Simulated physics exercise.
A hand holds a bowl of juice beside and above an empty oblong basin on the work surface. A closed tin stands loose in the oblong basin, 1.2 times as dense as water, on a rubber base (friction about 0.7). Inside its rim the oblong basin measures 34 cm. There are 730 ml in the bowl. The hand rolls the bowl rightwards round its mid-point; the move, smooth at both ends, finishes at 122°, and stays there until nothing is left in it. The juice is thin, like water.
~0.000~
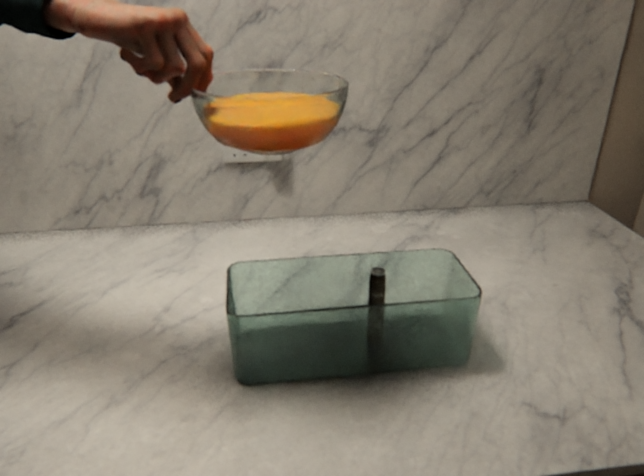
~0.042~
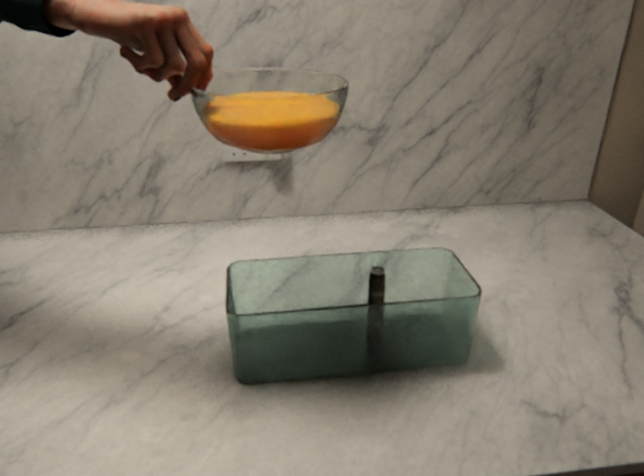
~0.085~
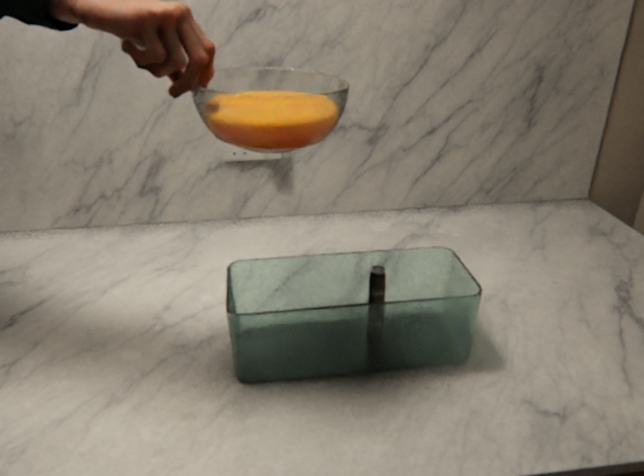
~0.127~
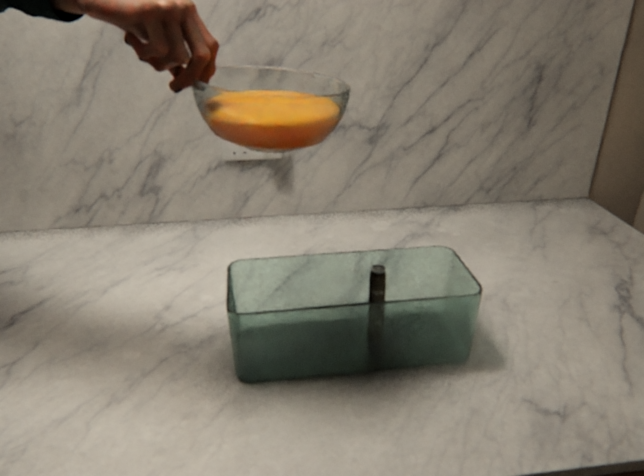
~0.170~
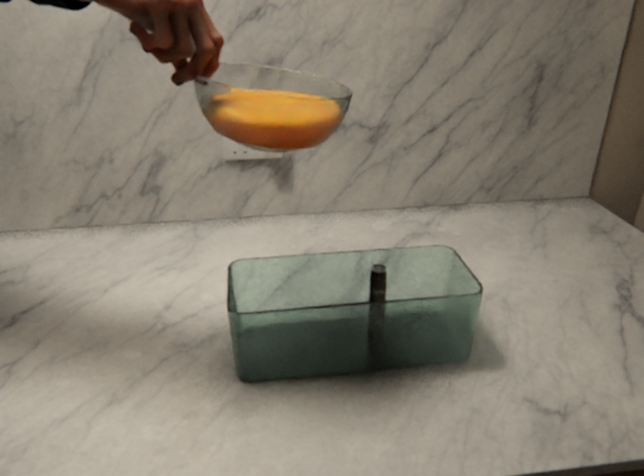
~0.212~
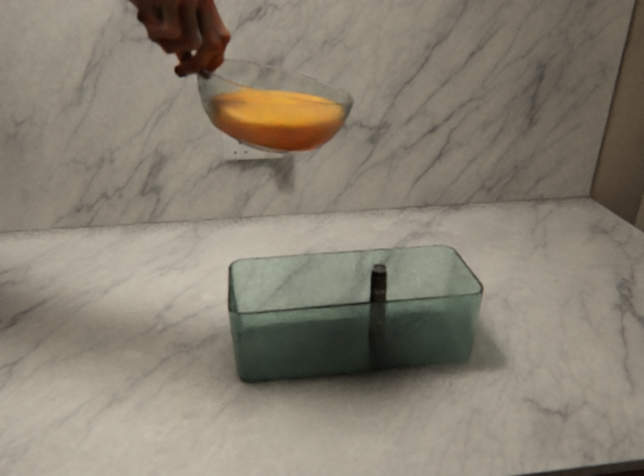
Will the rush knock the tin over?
The tin remains upright.
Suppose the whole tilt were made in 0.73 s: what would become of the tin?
The tin stays up.
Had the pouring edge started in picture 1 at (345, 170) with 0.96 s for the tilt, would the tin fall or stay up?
Then it stays up.
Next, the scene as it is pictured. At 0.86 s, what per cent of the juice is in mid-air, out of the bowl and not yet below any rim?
Near 9 in a hundred.
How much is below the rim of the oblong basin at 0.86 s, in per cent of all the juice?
Near 92 in a hundred.
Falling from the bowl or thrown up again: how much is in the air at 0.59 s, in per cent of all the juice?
Near 64 in a hundred.
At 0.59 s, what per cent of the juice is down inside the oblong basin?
Some 10 per cent.
Then, 0.59 s in, the tilt is 82° and 26 per cent is still to pour; the tin stands where it began.
Then, 0.86 s in, the tilt is 119° and 0 per cent is still to pour; the tin stands where it began.
Then, 1.15 s in, the tilt is 122° and 0 per cent is still to pour; the tin stands where it began.
Then, 1.46 s in, the tilt is 122° and 0 per cent is still to pour; the tin stands where it began.
Finally, the tin stands where it began.
